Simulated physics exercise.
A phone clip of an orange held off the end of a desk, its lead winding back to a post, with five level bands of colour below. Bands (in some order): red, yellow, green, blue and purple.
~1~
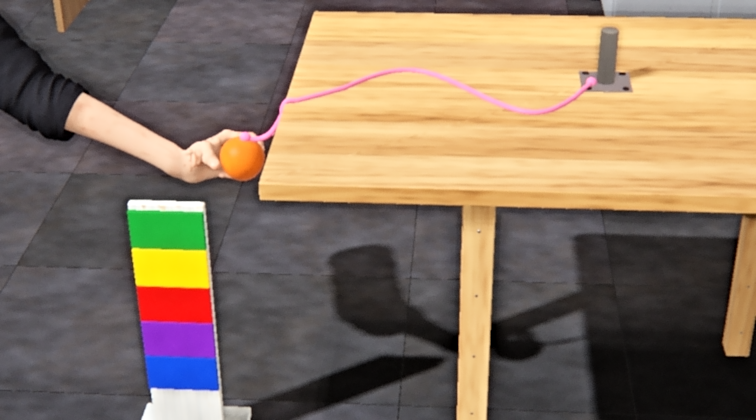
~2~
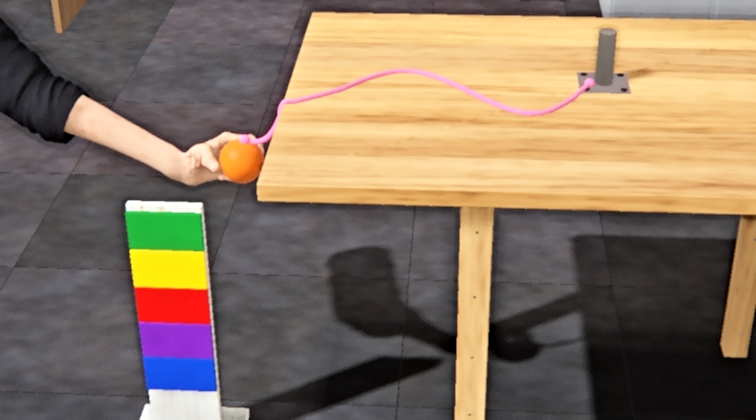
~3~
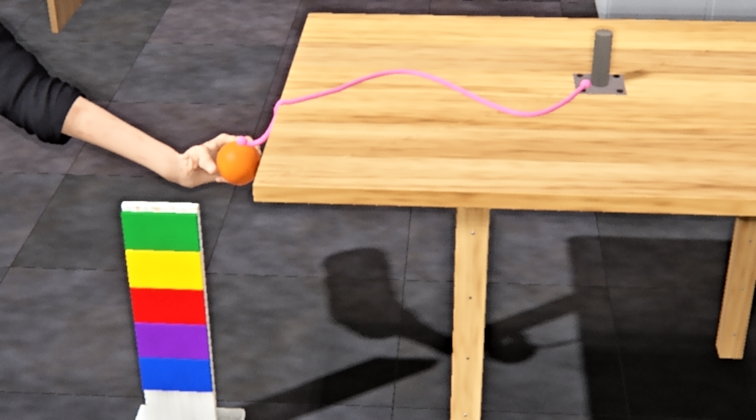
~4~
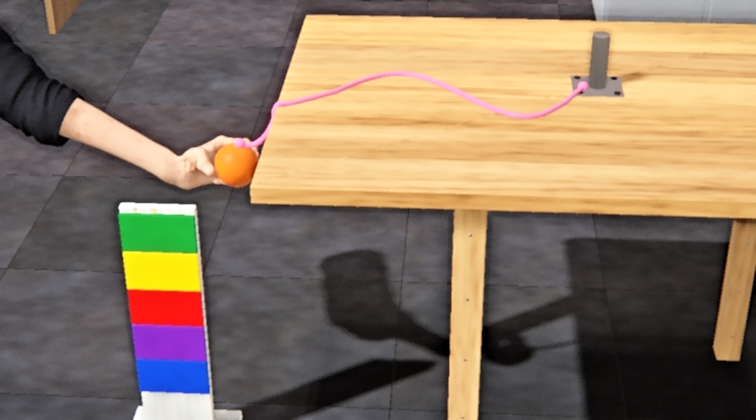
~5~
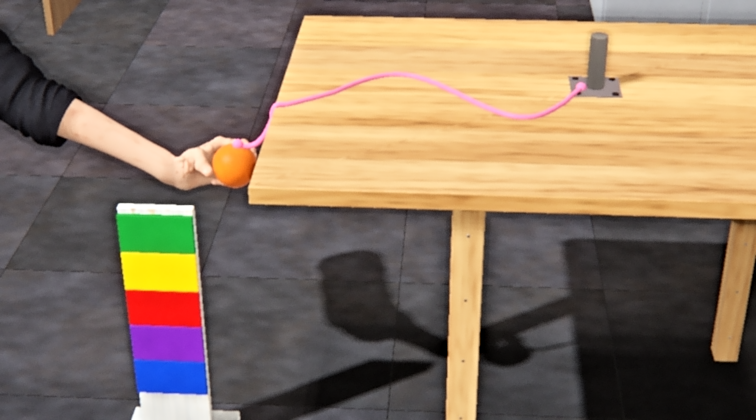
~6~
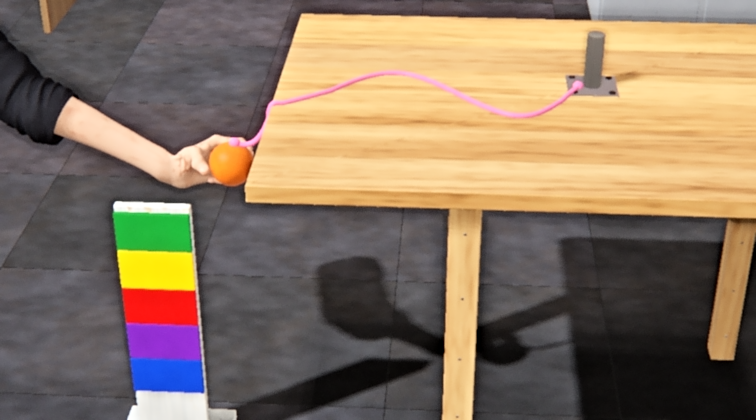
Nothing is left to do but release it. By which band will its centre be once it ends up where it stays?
By the yellow band.
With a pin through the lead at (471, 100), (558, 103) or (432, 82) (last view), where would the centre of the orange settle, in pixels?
Going through the three tries, you get (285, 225), (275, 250) and (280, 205).
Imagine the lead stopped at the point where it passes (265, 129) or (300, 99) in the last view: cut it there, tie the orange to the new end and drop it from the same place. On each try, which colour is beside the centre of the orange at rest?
Try by try: Green; none, it hangs higher.
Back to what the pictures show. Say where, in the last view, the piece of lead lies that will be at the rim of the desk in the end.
You'll find it close to (357, 80).
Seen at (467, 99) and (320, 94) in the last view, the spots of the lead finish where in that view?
Final spots: (415, 93), then (274, 148).
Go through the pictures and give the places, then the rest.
The first frame shows orange (242, 158); green (167, 232); yellow (171, 269); red (175, 306); purple (178, 341); blue (182, 375).
The second frame shows orange (242, 161); lead through (575, 97) (510, 110) (445, 81) (373, 77) (307, 99).
The third frame shows orange (239, 163).
The fourth frame shows orange (237, 165); lead through (568, 100) (503, 113) (439, 83) (367, 79) (301, 101).
The fifth frame shows orange (235, 165).
The sixth frame shows orange (232, 164); lead through (563, 100) (498, 112) (434, 83) (362, 79) (296, 100).
Soon after, orange near (244, 269); level with yellow.
Then, orange near (308, 255); level with yellow.
Further on, orange near (266, 271); level with yellow.
At rest, orange near (275, 270); level with yellow. The yellow one.
